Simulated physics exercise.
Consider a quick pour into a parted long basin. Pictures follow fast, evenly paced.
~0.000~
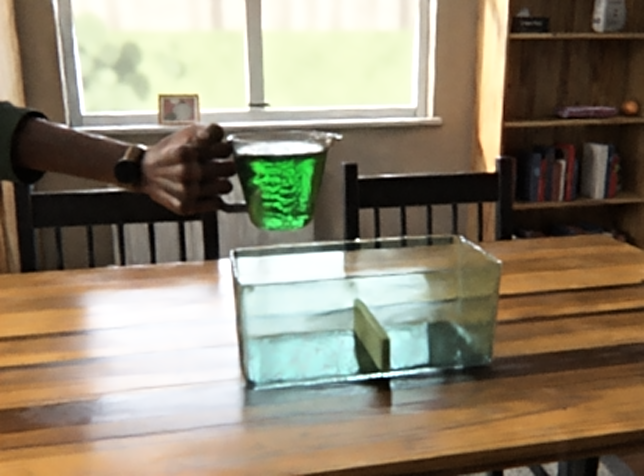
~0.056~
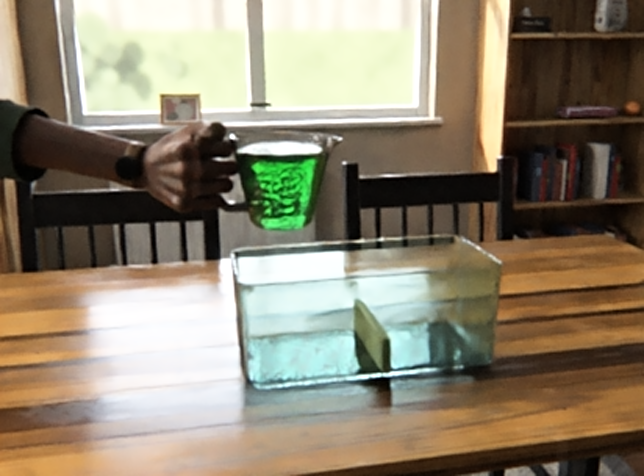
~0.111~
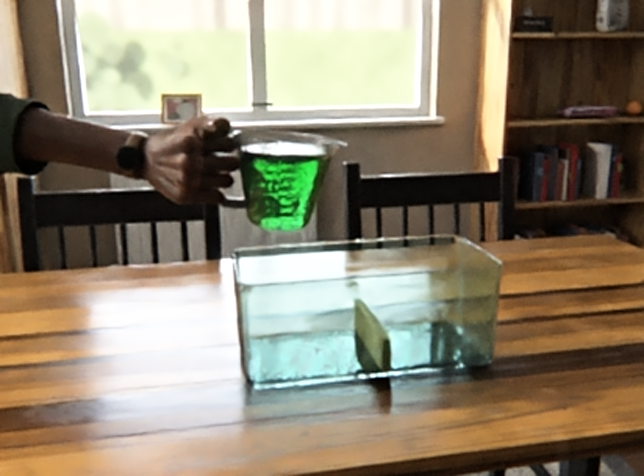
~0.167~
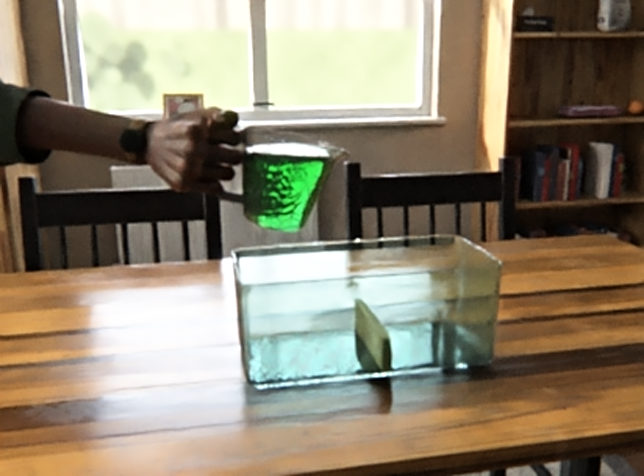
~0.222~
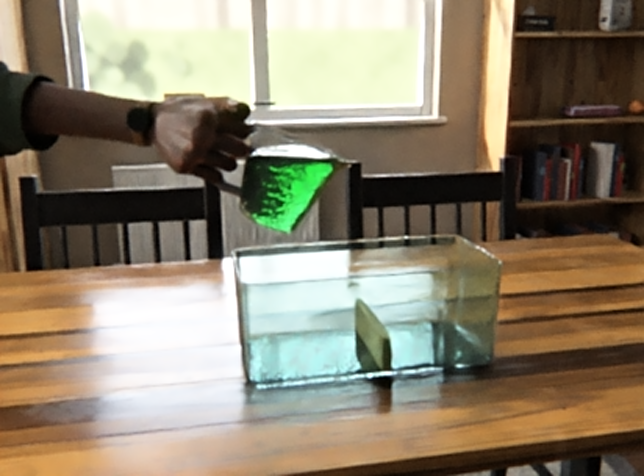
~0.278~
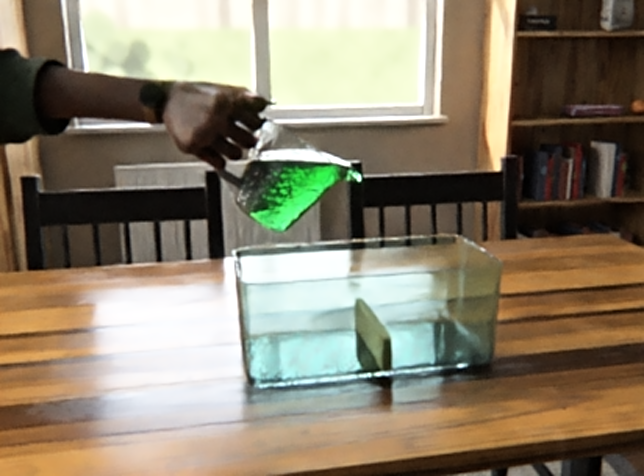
At the start, a hand holds a clear jug of green liquid upright above a long glass basin with a low divider, on a wooden table. The hand gradually tips the jug to the right, and by the end it is steeply tilted, with the green liquid at its lip.
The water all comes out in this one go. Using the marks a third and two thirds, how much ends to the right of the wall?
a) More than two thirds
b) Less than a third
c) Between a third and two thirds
Between a third and two thirds (c).
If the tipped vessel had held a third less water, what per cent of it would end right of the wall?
Roughly 25 in a hundred.
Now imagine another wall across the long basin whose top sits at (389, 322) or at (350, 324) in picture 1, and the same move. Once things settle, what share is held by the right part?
About 25 and 80 per cent.
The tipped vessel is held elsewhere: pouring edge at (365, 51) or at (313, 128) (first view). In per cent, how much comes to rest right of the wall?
In order, some 85 and 20 percent.
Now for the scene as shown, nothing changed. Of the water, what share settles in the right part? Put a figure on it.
Close to 45 per cent.
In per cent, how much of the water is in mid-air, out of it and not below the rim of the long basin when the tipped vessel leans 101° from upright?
Share in flight: Approx. 15 %.
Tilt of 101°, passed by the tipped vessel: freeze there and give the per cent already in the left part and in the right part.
The left part gets 15 percent; the right part gets 40 percent.
After 0.57 s the tilt is 101° and 31 per cent is still to pour, 13 is left of the wall and 38 right of it.
After 0.79 s the tilt is 118° and 1 per cent is still to pour, 51 is left of the wall and 47 right of it.
After 1.01 s the tilt is 118° and 0 per cent is still to pour, 52 is left of the wall and 47 right of it.
After 1.26 s the tilt is 118° and 0 per cent is still to pour, 52 is left of the wall and 47 right of it.
In the end 52 per cent lies left of the wall, 48 right of it and 1 outside.
